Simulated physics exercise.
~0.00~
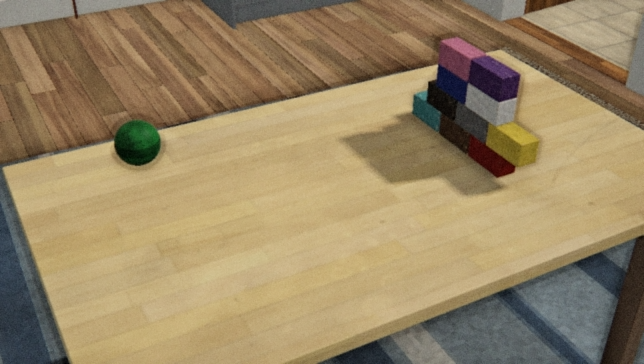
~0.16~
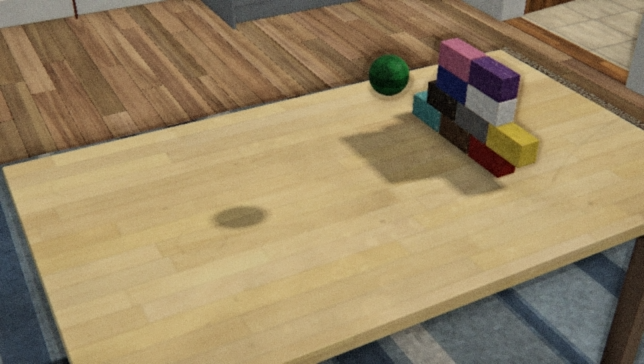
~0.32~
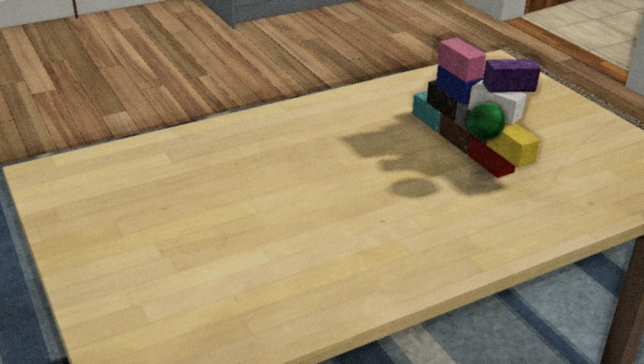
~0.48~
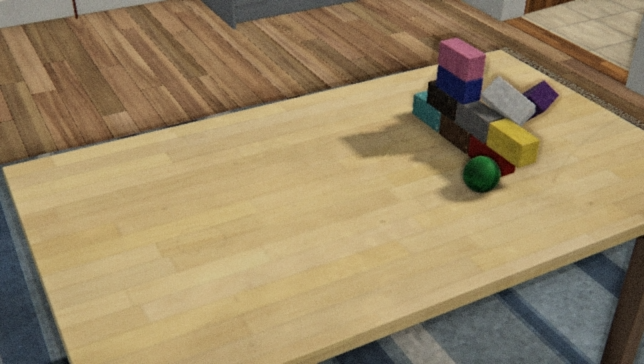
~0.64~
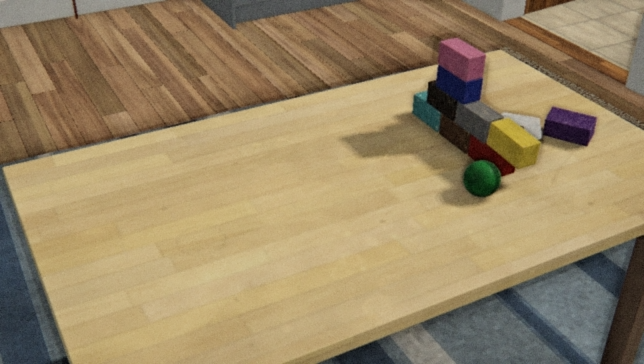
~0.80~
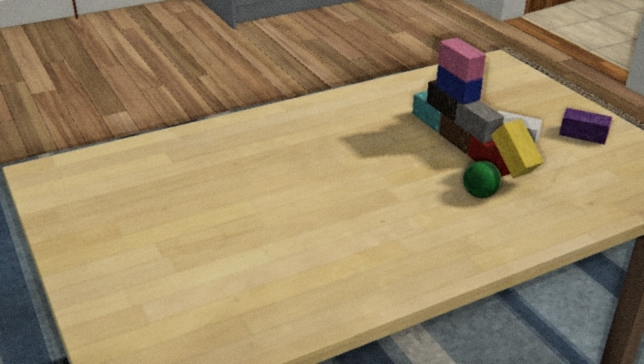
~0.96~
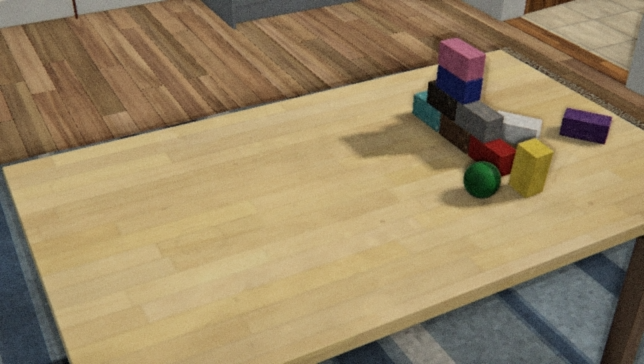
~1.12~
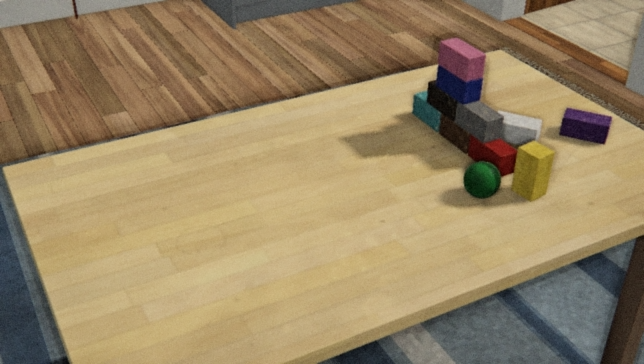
A green ball flew right across a wooden table into a stack of colorful blocks, knocking the purple and white ones off the far side before the yellow one tipped down beside the ball, while the pink block stayed perched on top.
